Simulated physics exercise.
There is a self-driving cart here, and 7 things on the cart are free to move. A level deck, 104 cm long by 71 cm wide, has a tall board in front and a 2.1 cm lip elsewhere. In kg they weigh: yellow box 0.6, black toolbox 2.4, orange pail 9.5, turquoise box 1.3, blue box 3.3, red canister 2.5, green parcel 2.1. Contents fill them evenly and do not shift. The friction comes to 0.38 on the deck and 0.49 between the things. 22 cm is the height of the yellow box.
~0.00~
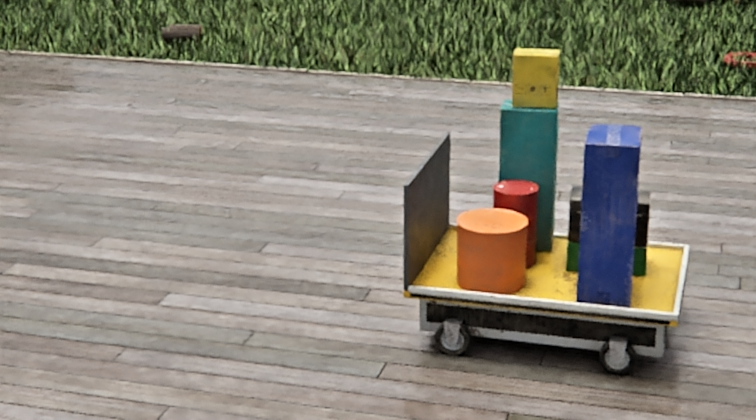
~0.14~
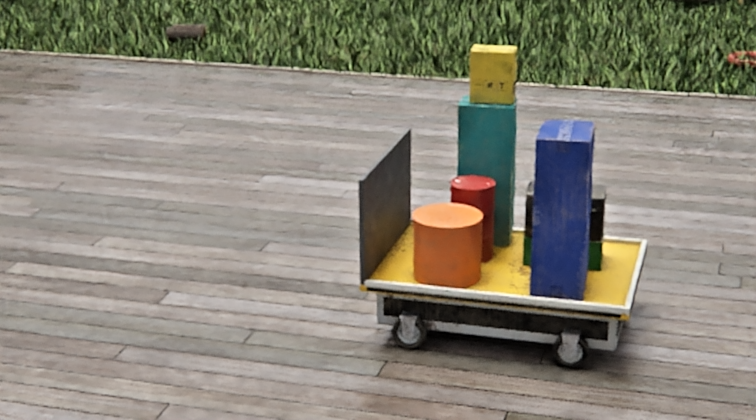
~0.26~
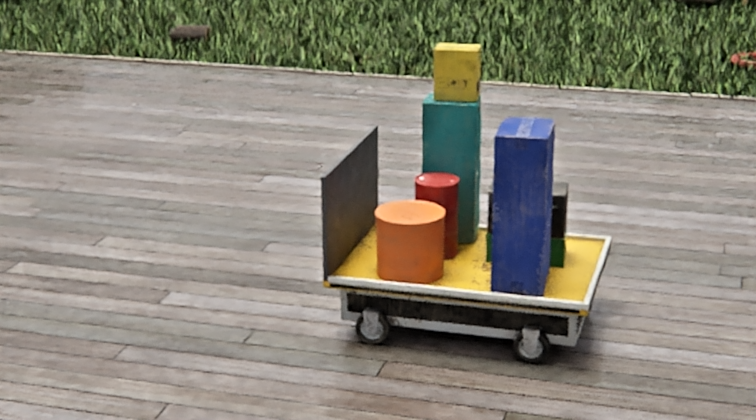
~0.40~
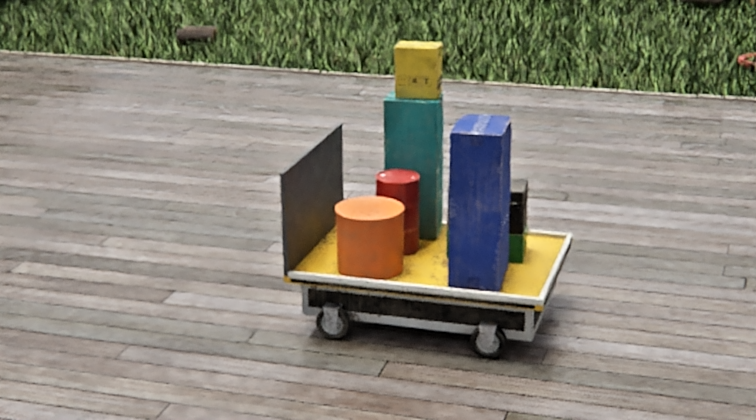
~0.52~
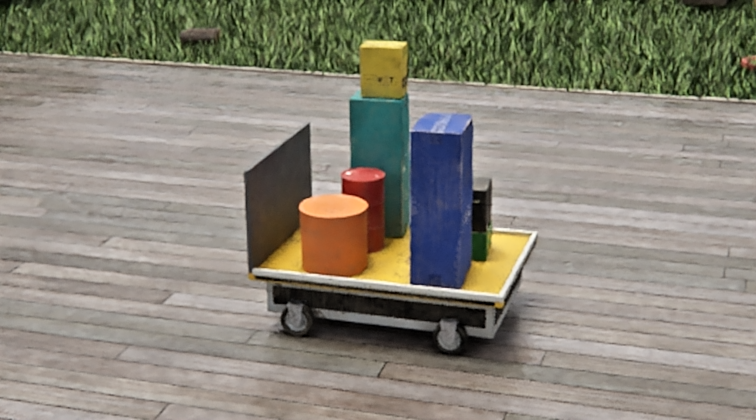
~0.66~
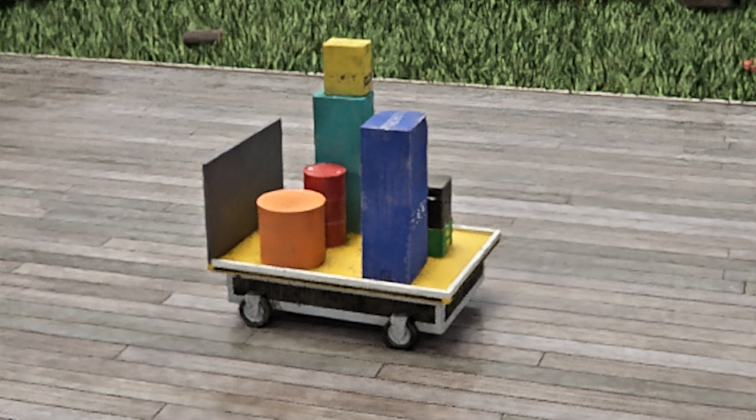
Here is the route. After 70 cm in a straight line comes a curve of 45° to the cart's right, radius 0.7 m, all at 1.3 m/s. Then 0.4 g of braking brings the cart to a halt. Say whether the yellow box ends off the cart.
Still there.
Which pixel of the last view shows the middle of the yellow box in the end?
Roughly at pixel (210, 114).
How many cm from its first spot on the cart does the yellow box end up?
Roughly 66 centimetres.
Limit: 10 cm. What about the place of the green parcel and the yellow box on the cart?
Green parcel: Remains in place. Yellow box: Is displaced.
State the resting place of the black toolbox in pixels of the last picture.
It settles somewhere near (307, 153).
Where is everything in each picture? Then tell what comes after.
In the first frame, cart has run 0 cm; yellow box (536, 78).
In the second frame, cart has run 18 cm; turquoise box (486, 171); blue box (562, 210).
In the third frame, cart has run 34 cm; red canister (436, 216).
In the fourth frame, cart has run 52 cm; orange pail (370, 238).
In the fifth frame, cart has run 68 cm; turquoise box (380, 164); blue box (442, 201).
In the sixth frame, cart has run 86 cm, turned 3°; yellow box (348, 67) slid 2 cm; red canister (325, 206).
After 0.86 s, cart has run 112 cm, turned 22°; yellow box leaning 11° near (312, 62); turquoise box leaning 11°; red canister slid 3 cm.
After 1.06 s, cart has run 138 cm, turned 41°; yellow box leaning 35° near (276, 65); turquoise box leaning 16°; red canister slid 3 cm.
After 1.36 s, cart has run 171 cm, turned 45°; yellow box on its side near (226, 114); turquoise box leaning 5°; red canister slid 3 cm.
After 1.96 s, cart has run 177 cm, turned 45°, stopped; yellow box on its side near (210, 114); turquoise box leaning 20°; blue box leaning 11°.
At rest (3.5 s), tipped over on the cart, yellow box; the other 6 in place, give or take 10 cm. In the last view, yellow box near (210, 114).
